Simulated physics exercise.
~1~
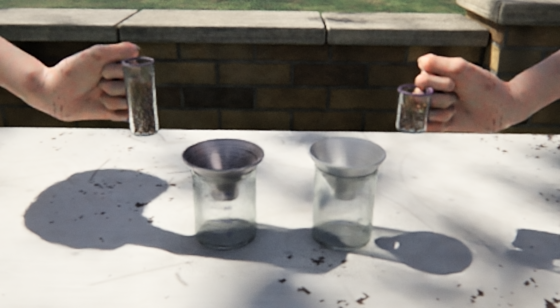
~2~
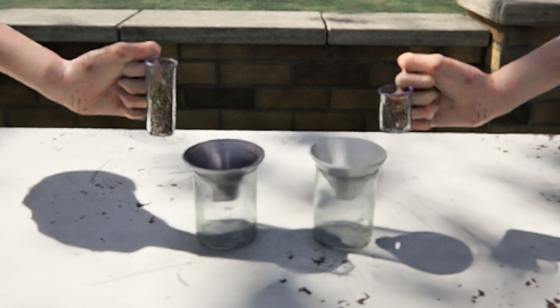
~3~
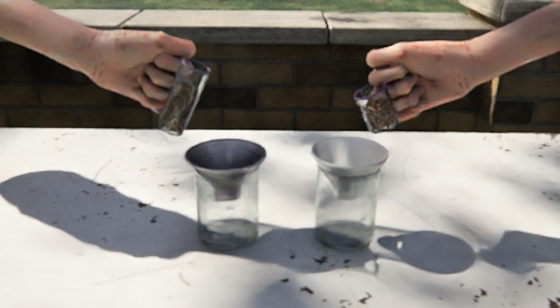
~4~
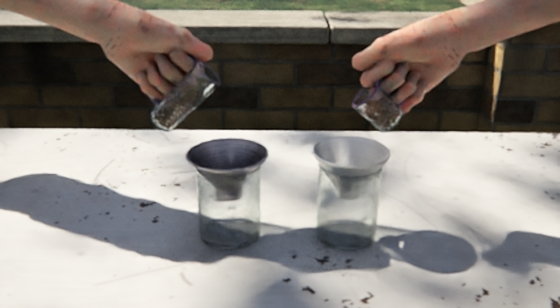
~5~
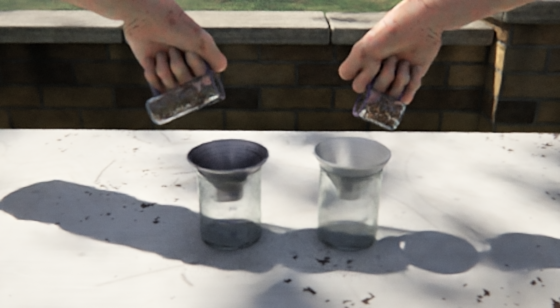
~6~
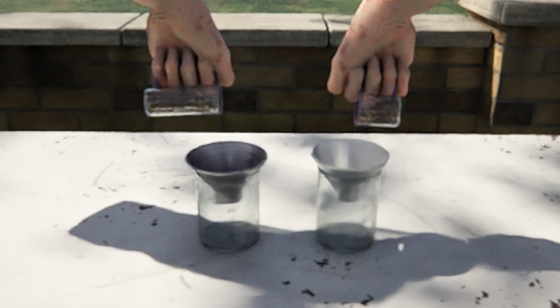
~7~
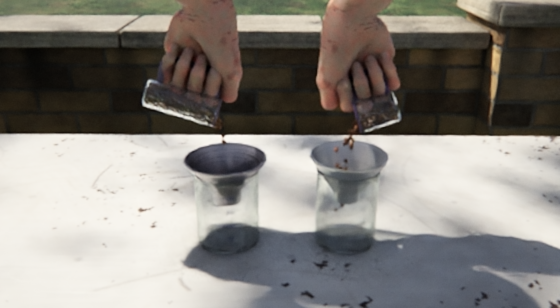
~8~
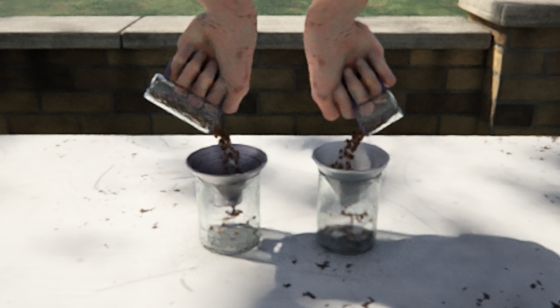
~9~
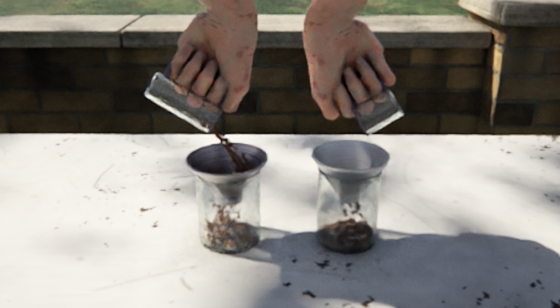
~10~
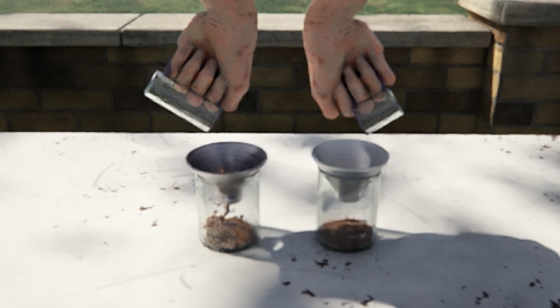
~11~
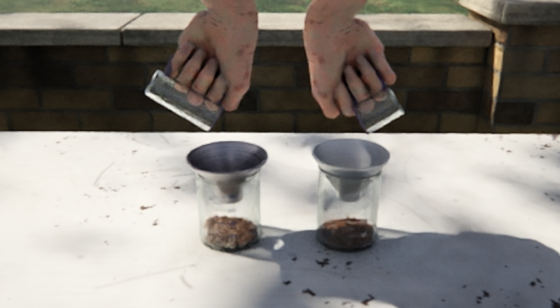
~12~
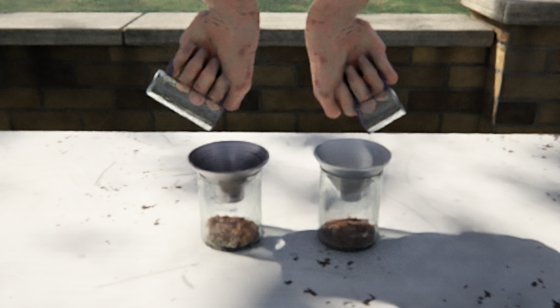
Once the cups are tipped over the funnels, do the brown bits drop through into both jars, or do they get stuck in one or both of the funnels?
They drop through both funnels, and all of the brown bits end up lying at the bottom of the two jars.
